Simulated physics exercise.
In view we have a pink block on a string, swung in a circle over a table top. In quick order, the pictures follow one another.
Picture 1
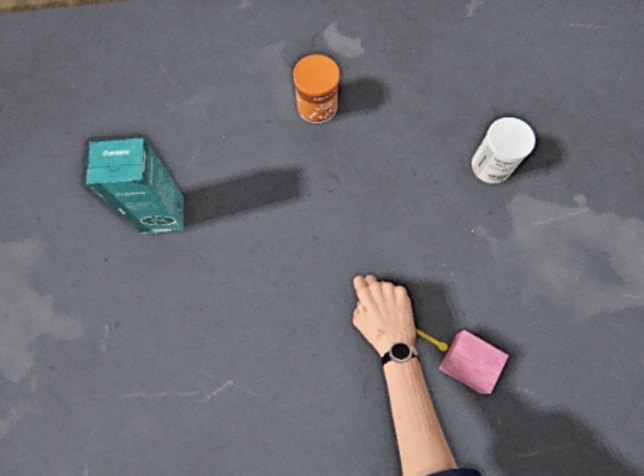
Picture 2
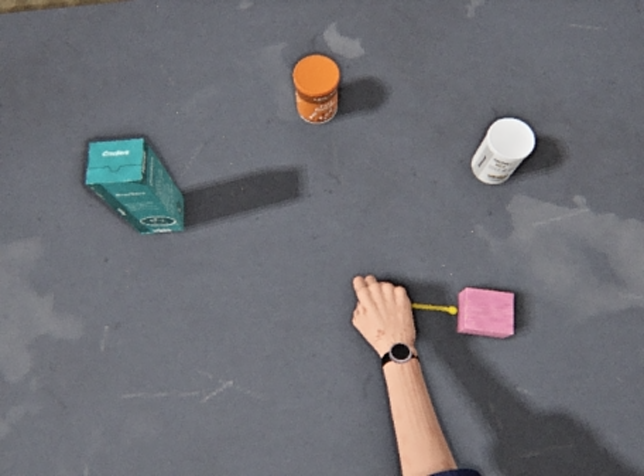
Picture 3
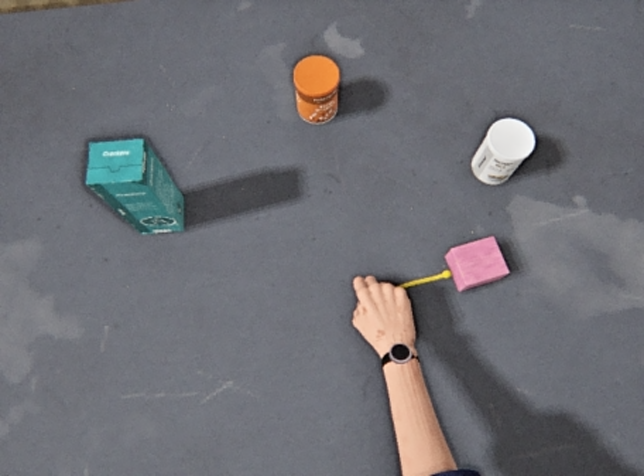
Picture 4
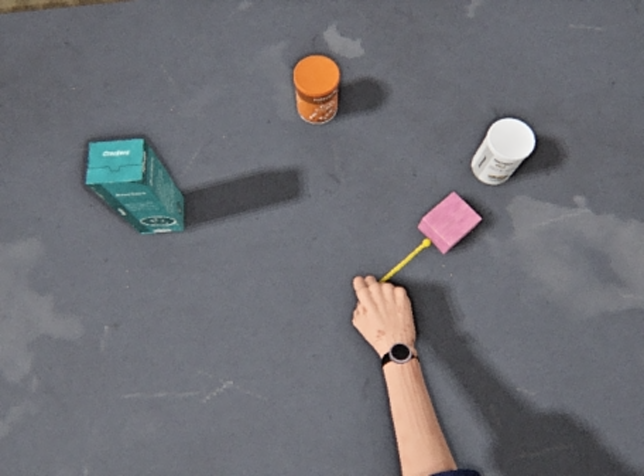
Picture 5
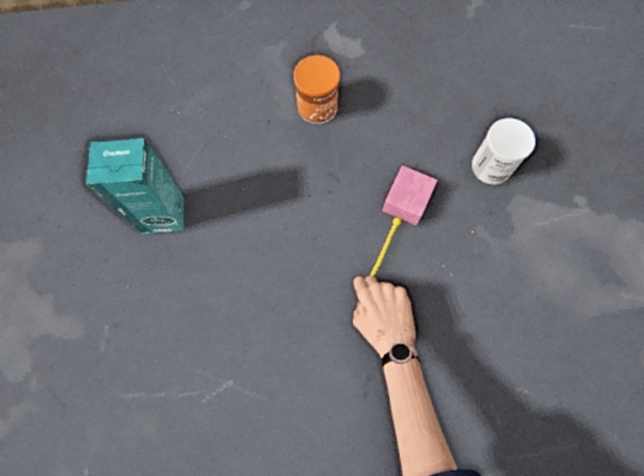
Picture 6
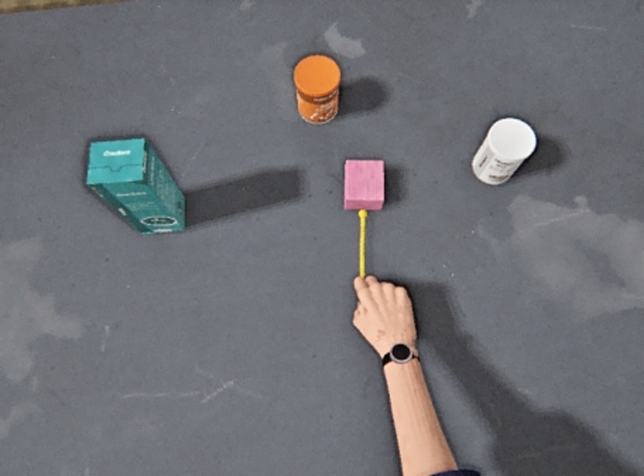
In this clip, a hand wearing a watch swings a pink block on a yellow string anticlockwise over a grey surface, from the lower right round to above the hand, while a turquoise carton, orange tin and white tin stay still.
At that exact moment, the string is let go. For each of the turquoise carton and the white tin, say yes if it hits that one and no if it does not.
Turquoise carton: Yes; white tin: No.
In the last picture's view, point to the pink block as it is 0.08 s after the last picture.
By then you'd find it at pixel (274, 195).
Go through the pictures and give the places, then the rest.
In the first frame, pink block (477, 361); turquoise carton (115, 160); white tin (512, 138); orange tin (316, 74).
In the second frame, pink block (489, 311).
In the third frame, pink block (480, 260).
In the fourth frame, pink block (452, 218).
In the fifth frame, pink block (412, 190).
In the sixth frame, pink block (365, 180); turquoise carton (116, 160); white tin (512, 138); orange tin (317, 74); going round anticlockwise.
Then, 0.08 s later than the last view, block near (274, 195).
Then, 0.20 s later than the last view, block near (196, 205); turquoise carton pushed aside.
Finally, block near (196, 206); turquoise carton pushed aside. The turquoise carton takes the knock and the white tin stays untouched.
